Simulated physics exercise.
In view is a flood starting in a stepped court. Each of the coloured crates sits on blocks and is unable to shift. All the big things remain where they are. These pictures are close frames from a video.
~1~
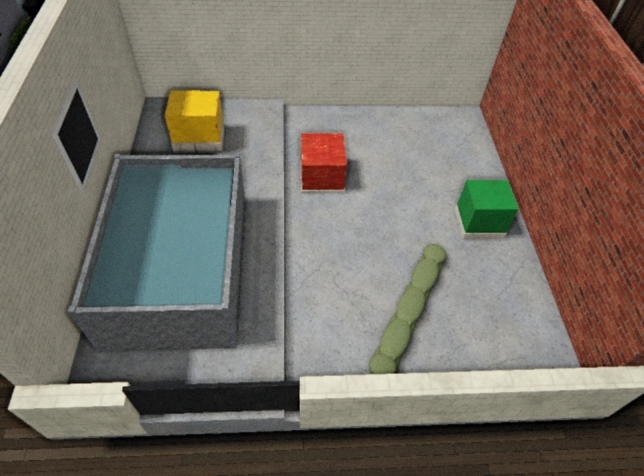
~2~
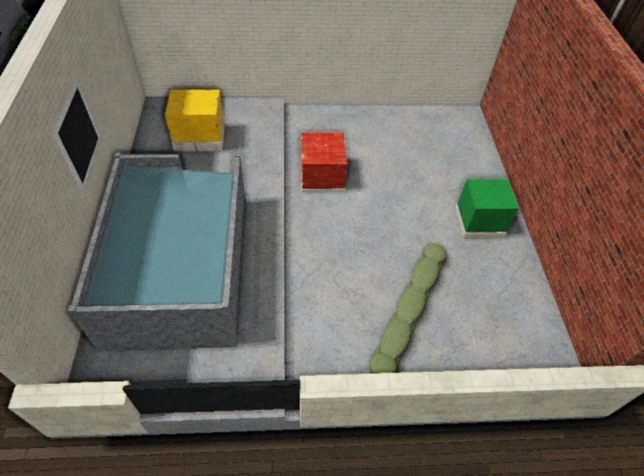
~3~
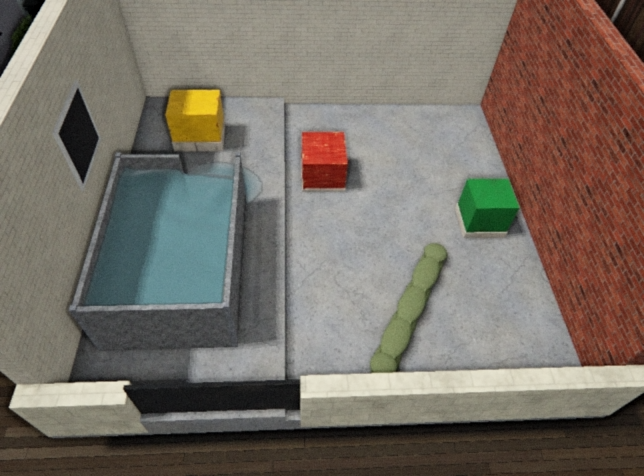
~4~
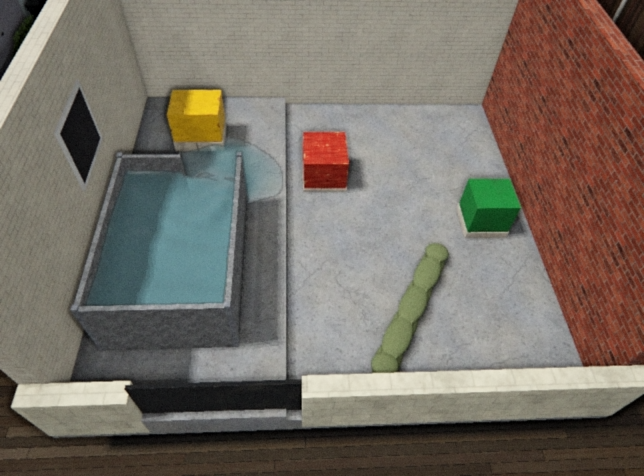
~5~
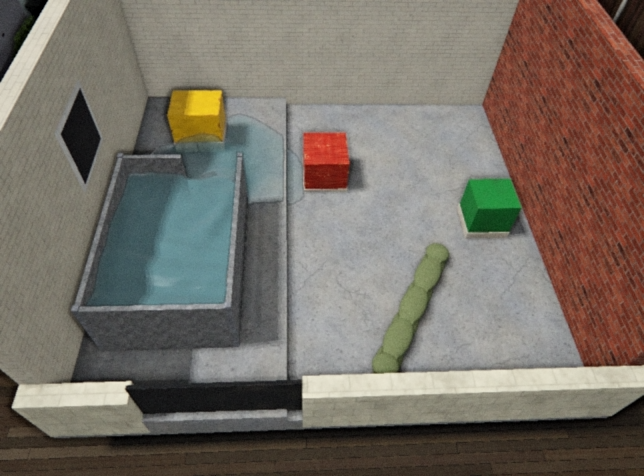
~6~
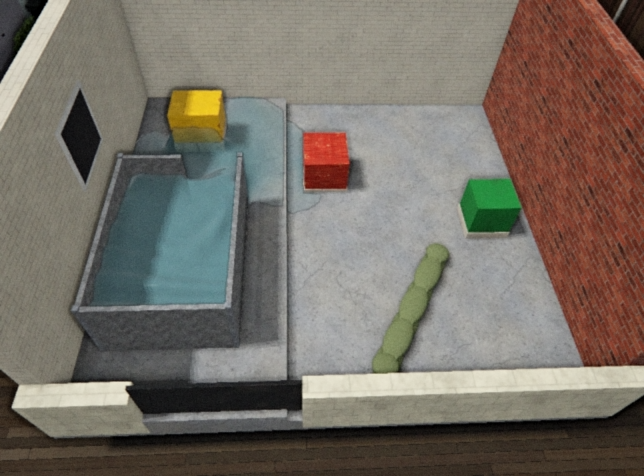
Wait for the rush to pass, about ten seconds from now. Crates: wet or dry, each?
One by one: Red crate: Becomes wet; yellow crate: Becomes wet; green crate: Becomes wet.
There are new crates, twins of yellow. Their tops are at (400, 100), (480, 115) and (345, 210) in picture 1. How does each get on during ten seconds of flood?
Crate one is touched by the flood; crate two is touched by the flood; crate three avoids the flood.
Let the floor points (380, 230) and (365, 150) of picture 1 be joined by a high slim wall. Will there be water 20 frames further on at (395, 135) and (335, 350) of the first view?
In order, I'd call them inundated and bare.
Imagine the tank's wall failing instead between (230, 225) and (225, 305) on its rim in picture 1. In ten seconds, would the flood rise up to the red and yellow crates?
My take: The red one gets flooded, while the yellow one stays clear.
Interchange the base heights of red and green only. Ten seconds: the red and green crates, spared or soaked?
In short, red is inundated; green is inundated.
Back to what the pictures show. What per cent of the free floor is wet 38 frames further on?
I'd put it at roughly 85 per cent.
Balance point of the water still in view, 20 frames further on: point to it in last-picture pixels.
At about (249, 196).
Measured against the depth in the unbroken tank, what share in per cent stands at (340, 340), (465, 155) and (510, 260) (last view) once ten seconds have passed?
I'd say close to 14, 14 and 14 percent.
A moment on, water covers 25 % of the floor; the red crate water round its plinth, the yellow crate water round its plinth, the green crate not reached.
Next, water covers 40 % of the floor; the red crate water round its plinth, the yellow crate water round its plinth, the green crate not reached.
Then, water covers 55 % of the floor; the red crate water round its plinth, the yellow crate water round its plinth, the green crate water round its plinth.
Later, water covers 85 % of the floor; the red crate water round its plinth, the yellow crate water round its plinth, the green crate water round its plinth.
In the end, water covers 95 % of the floor; the red crate was topped, the yellow crate was topped, the green crate was topped.
